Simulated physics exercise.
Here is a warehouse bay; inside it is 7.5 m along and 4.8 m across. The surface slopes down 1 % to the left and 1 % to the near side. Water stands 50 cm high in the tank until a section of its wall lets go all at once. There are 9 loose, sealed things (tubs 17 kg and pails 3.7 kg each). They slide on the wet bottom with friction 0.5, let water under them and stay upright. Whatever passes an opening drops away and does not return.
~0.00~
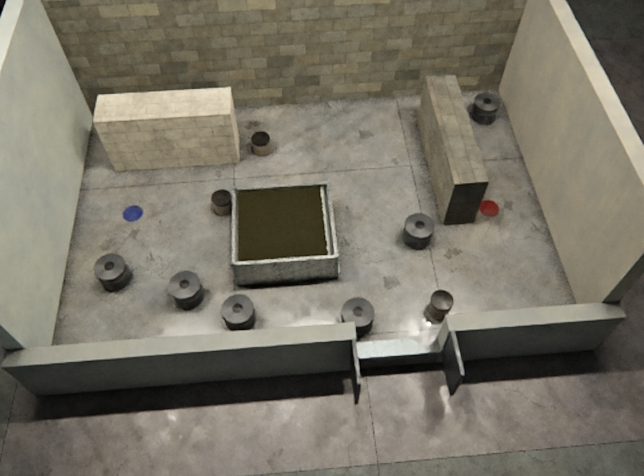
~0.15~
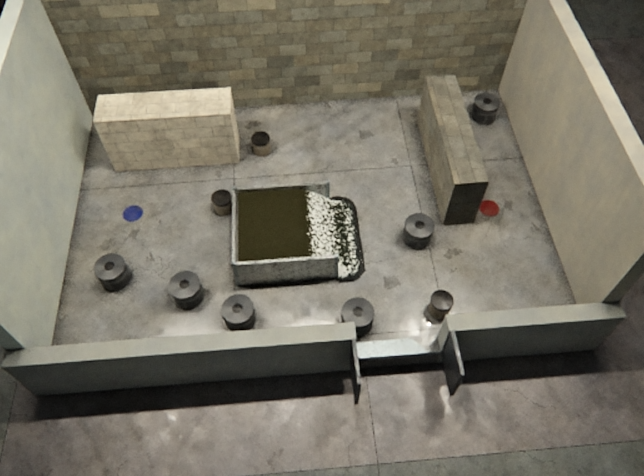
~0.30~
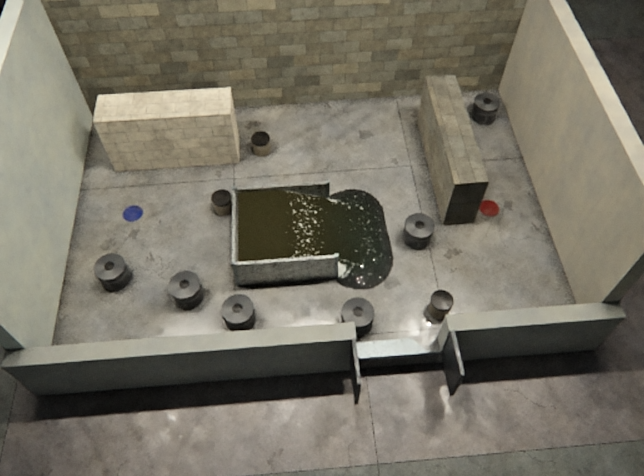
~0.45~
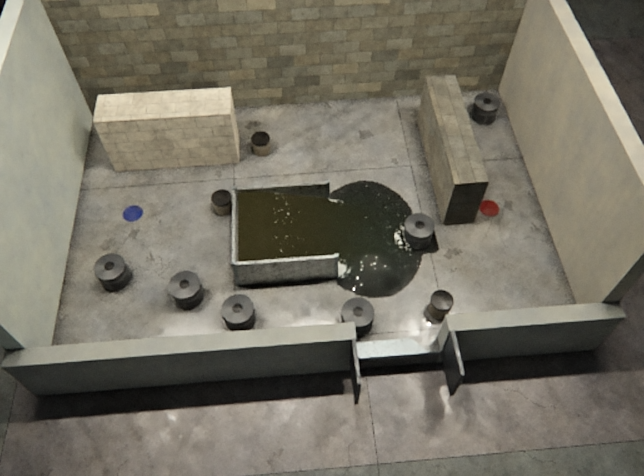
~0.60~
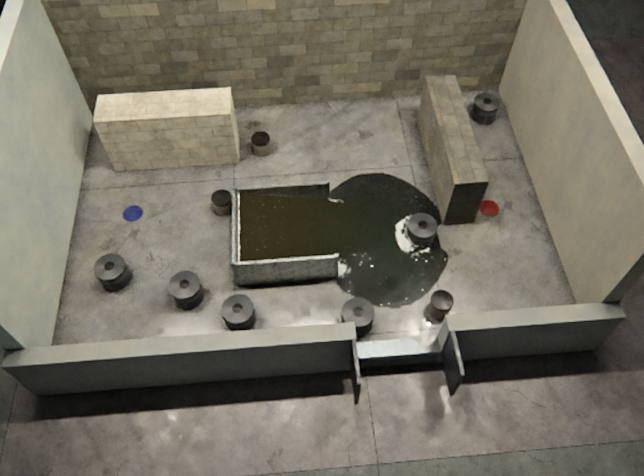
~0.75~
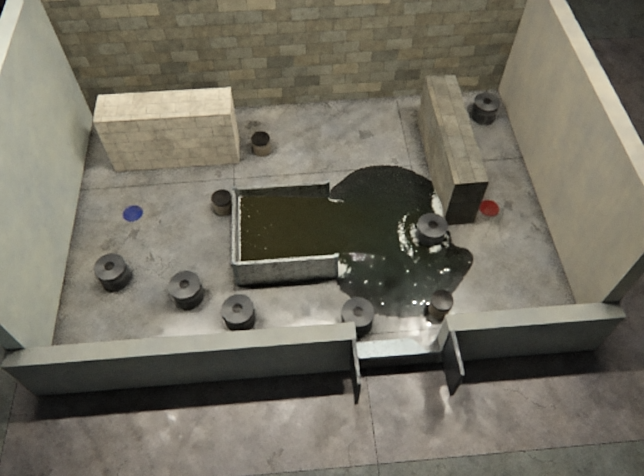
Walled concrete bay with dark water spilling from the right side of a square tank, spreading around a tub and nudging it rightward.
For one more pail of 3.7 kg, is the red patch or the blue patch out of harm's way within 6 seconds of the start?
Put it on blue.
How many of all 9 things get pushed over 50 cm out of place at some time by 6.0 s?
That makes 2.
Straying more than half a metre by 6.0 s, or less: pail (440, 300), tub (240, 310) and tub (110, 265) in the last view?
In turn: Over, under, less.
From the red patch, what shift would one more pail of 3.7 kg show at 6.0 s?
About 200 cm.
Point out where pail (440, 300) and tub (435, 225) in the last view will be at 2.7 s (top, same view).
Near (538, 296) and (541, 239).
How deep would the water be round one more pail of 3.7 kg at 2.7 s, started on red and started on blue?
About 1 cm and 0 cm.
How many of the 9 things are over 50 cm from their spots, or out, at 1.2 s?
1 of them.
After 1.2 s on red it would be 0 cm off in 0 cm of water; on blue it would be 0 cm off in 0 cm of water.
After 2.7 s on red it would be 0 cm off in 1 cm of water; on blue it would be 0 cm off in 0 cm of water.
After 4.2 s on red it would be 68 cm off in 6 cm of water; on blue it would be 0 cm off in 0 cm of water.
After 6.0 s on red it would be 192 cm off in 7 cm of water; on blue it would be 0 cm off in 0 cm of water.
